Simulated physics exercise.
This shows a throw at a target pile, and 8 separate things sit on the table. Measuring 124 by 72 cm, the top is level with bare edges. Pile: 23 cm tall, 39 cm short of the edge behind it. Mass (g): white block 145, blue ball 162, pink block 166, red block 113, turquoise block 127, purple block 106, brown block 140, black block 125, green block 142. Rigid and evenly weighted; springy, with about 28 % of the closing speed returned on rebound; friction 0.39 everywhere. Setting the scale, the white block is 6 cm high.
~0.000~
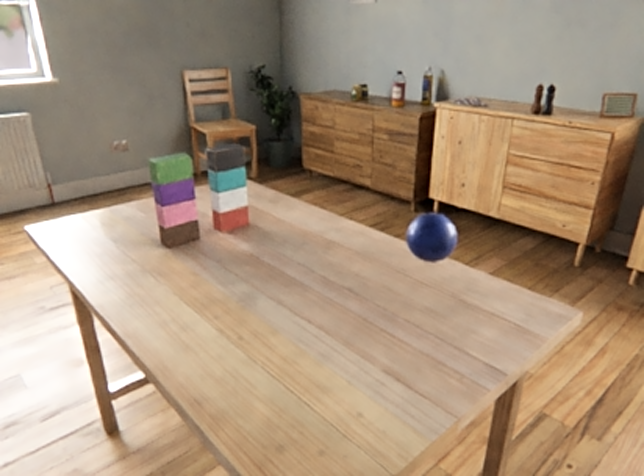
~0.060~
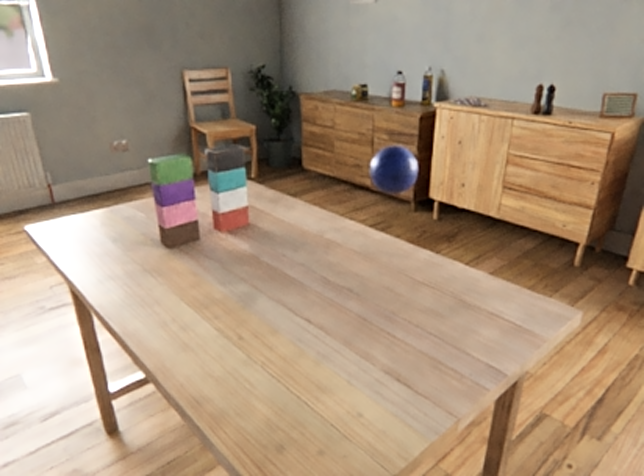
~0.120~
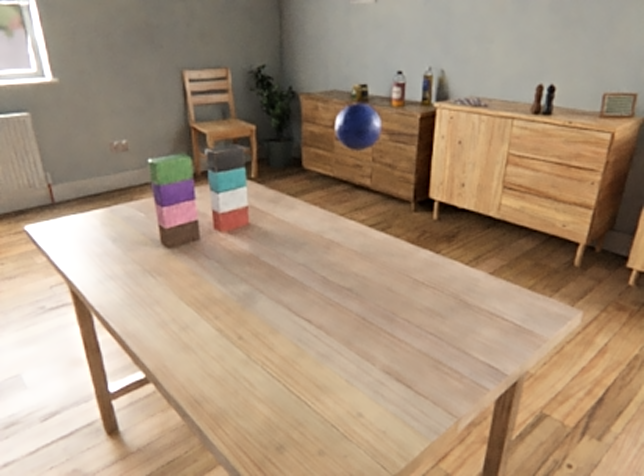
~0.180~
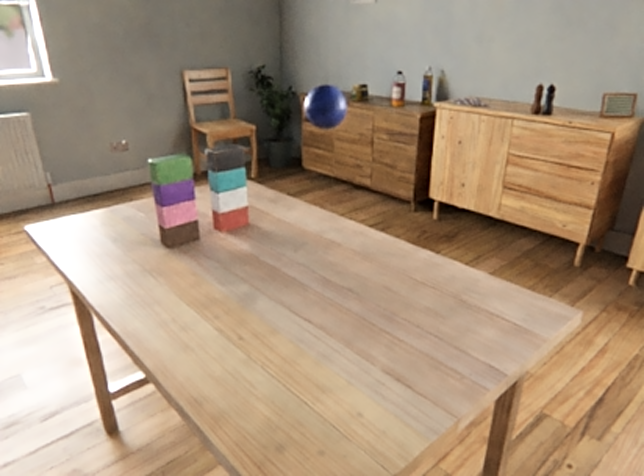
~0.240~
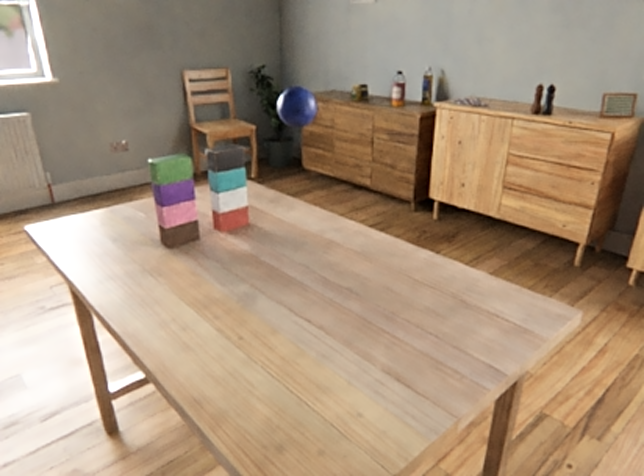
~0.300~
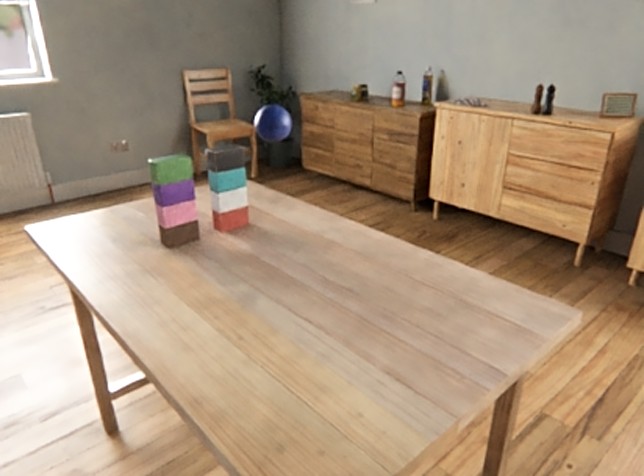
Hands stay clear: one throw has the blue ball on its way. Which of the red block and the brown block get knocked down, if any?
My prediction: The red block is left tipped. The brown block is left on its base.
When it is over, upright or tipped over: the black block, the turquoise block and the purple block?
Here's how it ends: The black block comes down, the turquoise block comes down, and the purple block never goes down.
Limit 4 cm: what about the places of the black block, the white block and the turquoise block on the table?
Black block: Is displaced; white block: Is displaced; turquoise block: Is displaced.
By 0.50 s, blue ball near (247, 217); red block tilted 23° near (228, 214); turquoise block tilted 28°; white block tilted 23°.
By 0.60 s, blue ball near (251, 220); red block tilted 61° near (224, 212); turquoise block on its side; black block tilted 71°.
By 0.70 s, blue ball near (253, 220); red block on its side near (221, 213); white block on its side; turquoise block on its side.
When it is over (1.2 s), lying over on the table, white block, red block, turquoise block and black block; the other 4 within 4 cm of the start. End places, in pixels of the last picture, red block near (220, 214), brown block near (180, 232).
